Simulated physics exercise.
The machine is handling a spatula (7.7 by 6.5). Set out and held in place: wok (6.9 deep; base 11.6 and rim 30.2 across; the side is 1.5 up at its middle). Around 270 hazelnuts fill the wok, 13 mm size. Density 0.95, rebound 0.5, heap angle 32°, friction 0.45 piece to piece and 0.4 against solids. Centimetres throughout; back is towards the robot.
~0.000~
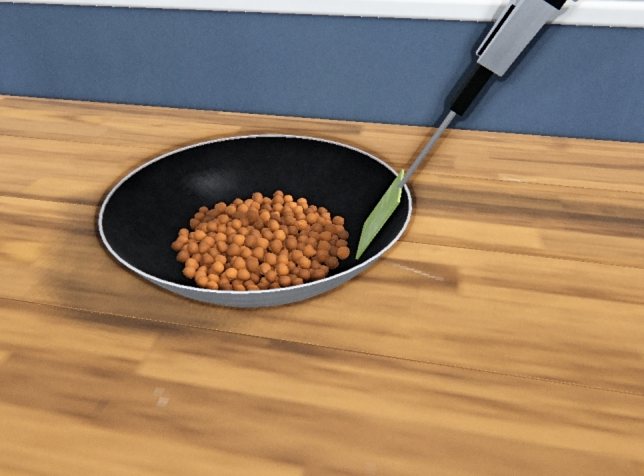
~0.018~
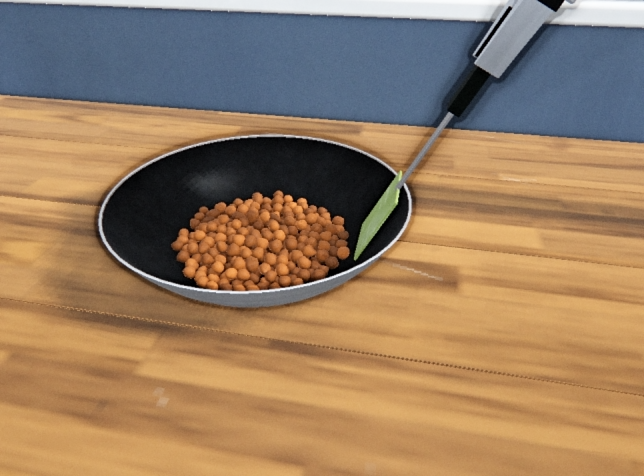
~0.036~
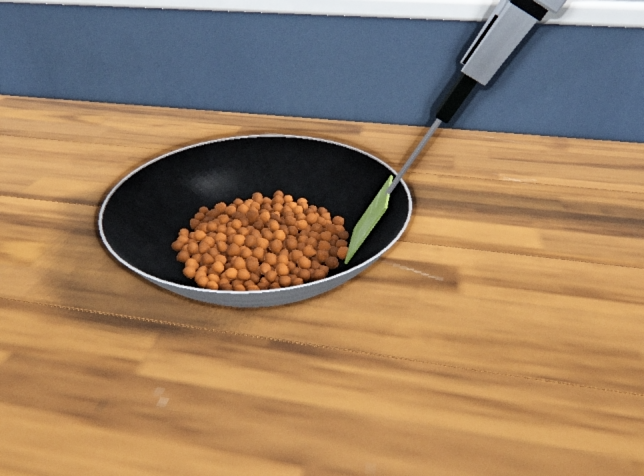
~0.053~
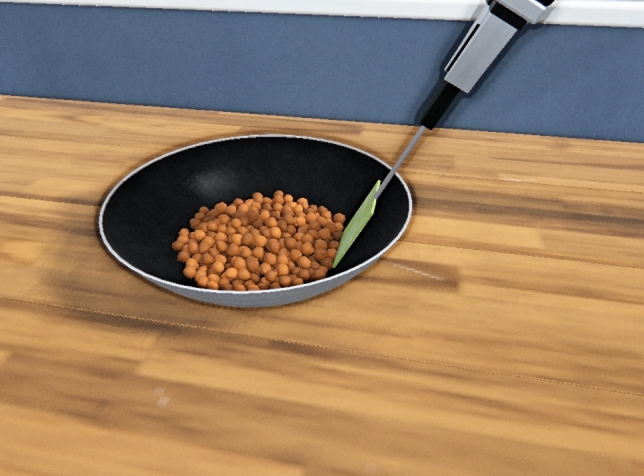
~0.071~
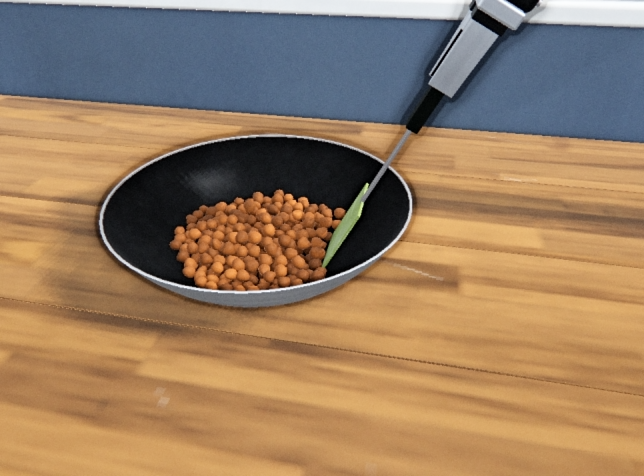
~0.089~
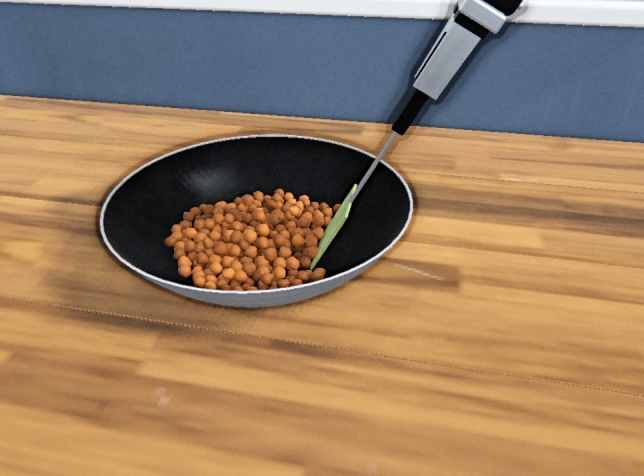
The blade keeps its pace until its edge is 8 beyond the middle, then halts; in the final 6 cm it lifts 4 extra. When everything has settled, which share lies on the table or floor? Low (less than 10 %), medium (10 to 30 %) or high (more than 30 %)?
On the table or floor the share is low, less than 10 %.
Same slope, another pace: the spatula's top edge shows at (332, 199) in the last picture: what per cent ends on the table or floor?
About 10 per cent.
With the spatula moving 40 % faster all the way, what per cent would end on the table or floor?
In that case some 5 per cent.
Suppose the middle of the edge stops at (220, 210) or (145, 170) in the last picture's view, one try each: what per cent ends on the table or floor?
Some 0 and 15 per cent.
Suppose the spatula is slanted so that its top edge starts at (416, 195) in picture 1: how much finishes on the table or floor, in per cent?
Some 0 per cent.
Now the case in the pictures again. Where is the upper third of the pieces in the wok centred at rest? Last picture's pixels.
Around (191, 219).
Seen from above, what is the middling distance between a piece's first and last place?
About 3 cm.
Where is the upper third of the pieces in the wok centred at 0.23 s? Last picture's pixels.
At about (196, 221).
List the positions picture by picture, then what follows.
In the first picture, spatula top edge at (401, 185), sloping 63°; upper third of the load around (258, 234), from x 175 to 345, top at y 195; 269 in the wok.
In the second picture, spatula top edge at (399, 186), sloping 63°; upper third of the load around (258, 234), from x 175 to 345, top at y 195.
In the third picture, spatula top edge at (389, 191), sloping 63°; upper third of the load around (258, 234), from x 175 to 345, top at y 195.
In the fourth picture, spatula top edge at (376, 196), sloping 63°; upper third of the load around (265, 234), from x 175 to 340, top at y 195.
In the fifth picture, spatula top edge at (364, 199), sloping 63°; upper third of the load around (259, 231), from x 175 to 340, top at y 195.
In the sixth picture, spatula top edge at (351, 200), sloping 63°; upper third of the load around (252, 232), from x 170 to 340, top at y 195; 269 in the wok.
After 0.16 s, sloping 63°, highest piece 4 above the table; 269 in the wok.
After 0.23 s, sloping 63°, highest piece 5 above the table; 269 in the wok.
After 0.47 s, sloping 63°, highest piece 8 above the table; 266 in the wok, 1 on the table or floor, 2 on the blade or in flight.
After 1.52 s, sloping 63°, highest piece 5 above the table; 264 in the wok, 5 on the table or floor.
At rest, 264 in the wok, 5 on the table or floor. That is 2 % on the table or floor.
